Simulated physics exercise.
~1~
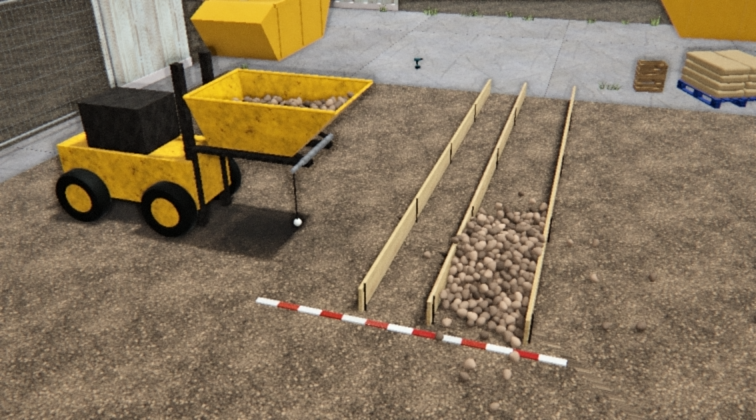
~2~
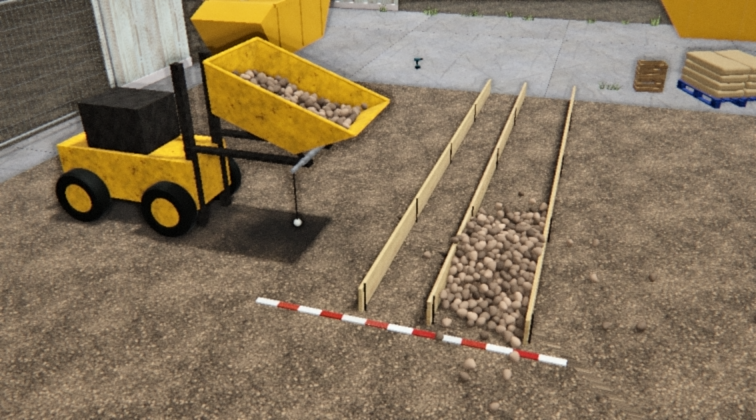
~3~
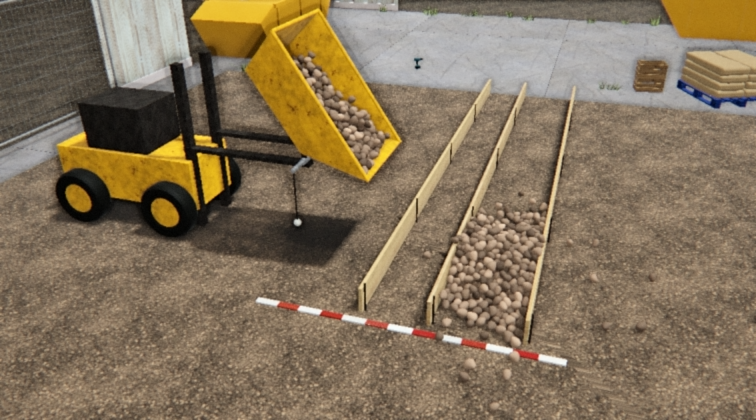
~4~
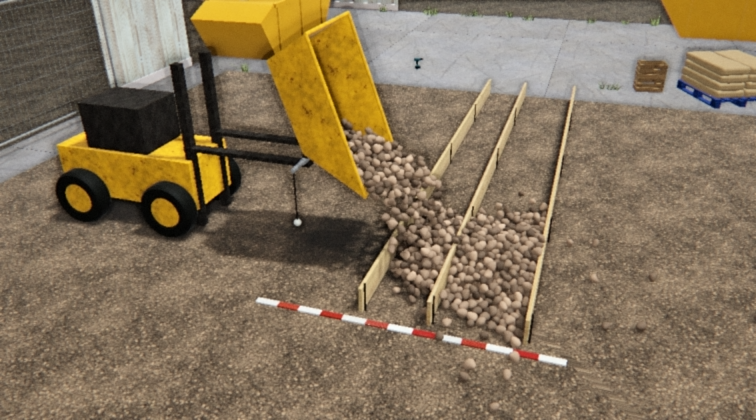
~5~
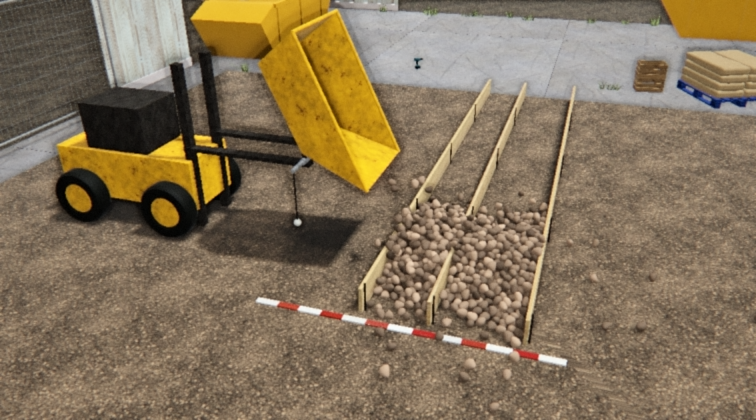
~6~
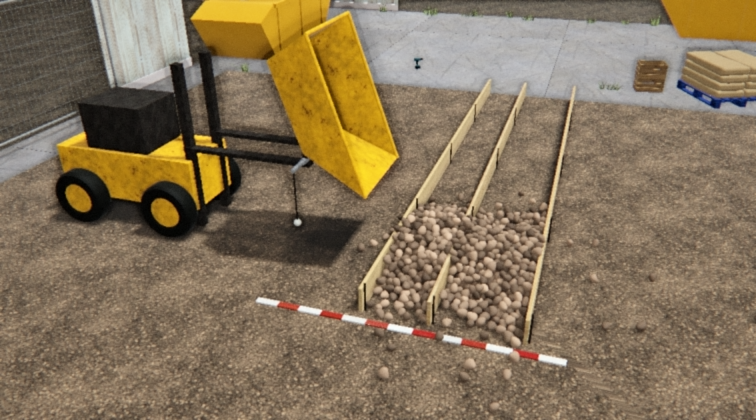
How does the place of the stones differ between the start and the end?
At the start, some stones are up in the yellow skip and the rest lie in the right bay. By the end the skip's stones lie lower and further right, on the ground mostly in the left bay, beside the earlier pile.
